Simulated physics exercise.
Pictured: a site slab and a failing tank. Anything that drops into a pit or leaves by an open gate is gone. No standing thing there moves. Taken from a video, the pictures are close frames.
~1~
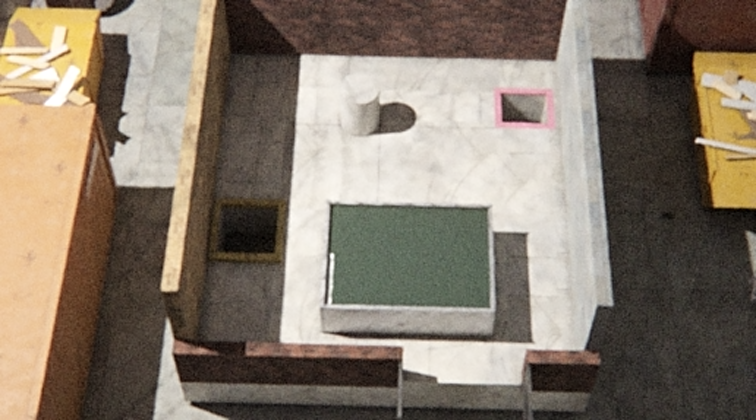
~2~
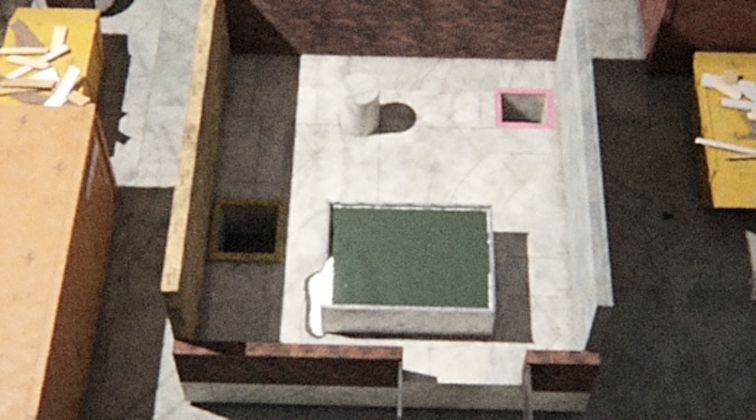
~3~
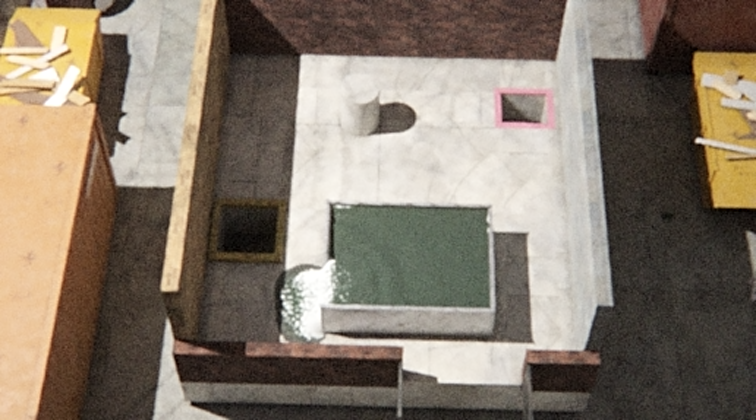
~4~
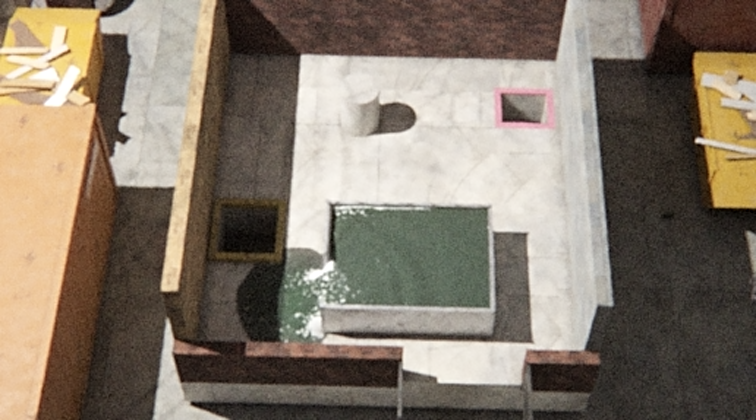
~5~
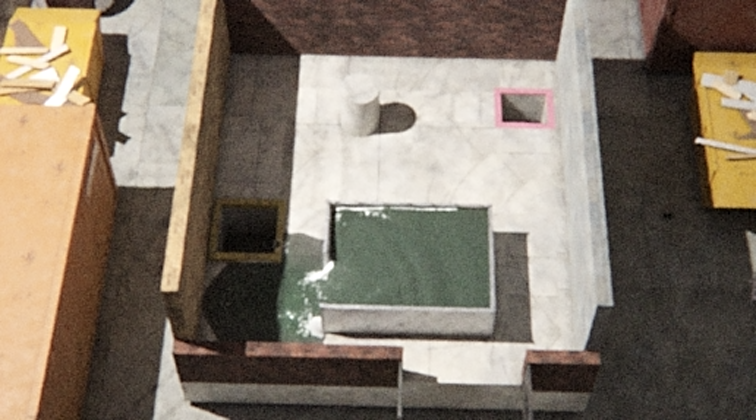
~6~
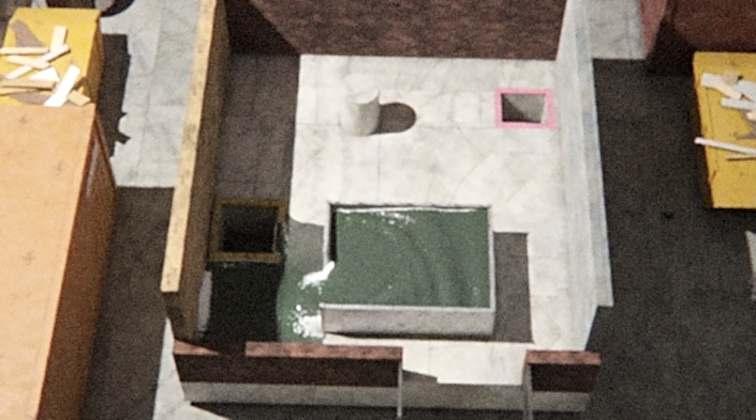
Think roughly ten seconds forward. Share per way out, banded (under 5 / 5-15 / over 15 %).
Banded: Gate 5-15 %, yellow pit over 15 %, pink pit under 5 %.
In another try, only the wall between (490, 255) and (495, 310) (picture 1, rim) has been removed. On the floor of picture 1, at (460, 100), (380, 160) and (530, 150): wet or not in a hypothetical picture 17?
Taking them in order, I'd say not reached, not reached and swamped.
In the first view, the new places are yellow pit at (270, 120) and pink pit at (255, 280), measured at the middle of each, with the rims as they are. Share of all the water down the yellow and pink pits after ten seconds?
Yellow: 2 %; pink: 50 %.
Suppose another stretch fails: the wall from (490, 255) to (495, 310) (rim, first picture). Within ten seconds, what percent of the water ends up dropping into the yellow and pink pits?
Yellow 0 %, pink 20 %.
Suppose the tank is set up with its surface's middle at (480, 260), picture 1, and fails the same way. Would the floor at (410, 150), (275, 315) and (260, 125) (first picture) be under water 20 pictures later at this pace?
Spot 1 unwetted, spot 2 wetted, and spot 3 wetted.
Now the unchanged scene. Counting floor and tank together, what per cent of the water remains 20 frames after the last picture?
I'd say around 86 per cent.
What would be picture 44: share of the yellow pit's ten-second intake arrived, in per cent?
I'd put it at about 80 per cent.
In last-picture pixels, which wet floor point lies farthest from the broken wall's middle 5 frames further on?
I'd say at around (218, 172).
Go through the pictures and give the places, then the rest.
In the first frame, the open tank at (408, 257) is whole and still.
In the second frame, the front is at (313, 332), out from the gap at (326, 296).
In the third frame, water pours out at (326, 297) and has run to (288, 275).
In the fourth frame, the front is at (244, 289), out from the gap at (326, 297).
In the fifth frame, the front is at (209, 311), out from the gap at (326, 297).
In the sixth frame, water pours out at (326, 297) and has run to a hidden place.
A moment on, water covers 15 % of the floor; the gate 0 %, the yellow pit 1 %, the pink pit 0 %.
Next, water covers 20 % of the floor; the gate 0 %, the yellow pit 4 %, the pink pit 0 %.
Then, water covers 30 % of the floor; the gate 0 %, the yellow pit 14 %, the pink pit 0 %.
Later, water covers 55 % of the floor; the gate 3 %, the yellow pit 25 %, the pink pit 0 %.
In the end, water covers 90 % of the floor; the gate 7 %, the yellow pit 31 %, the pink pit 1 %.
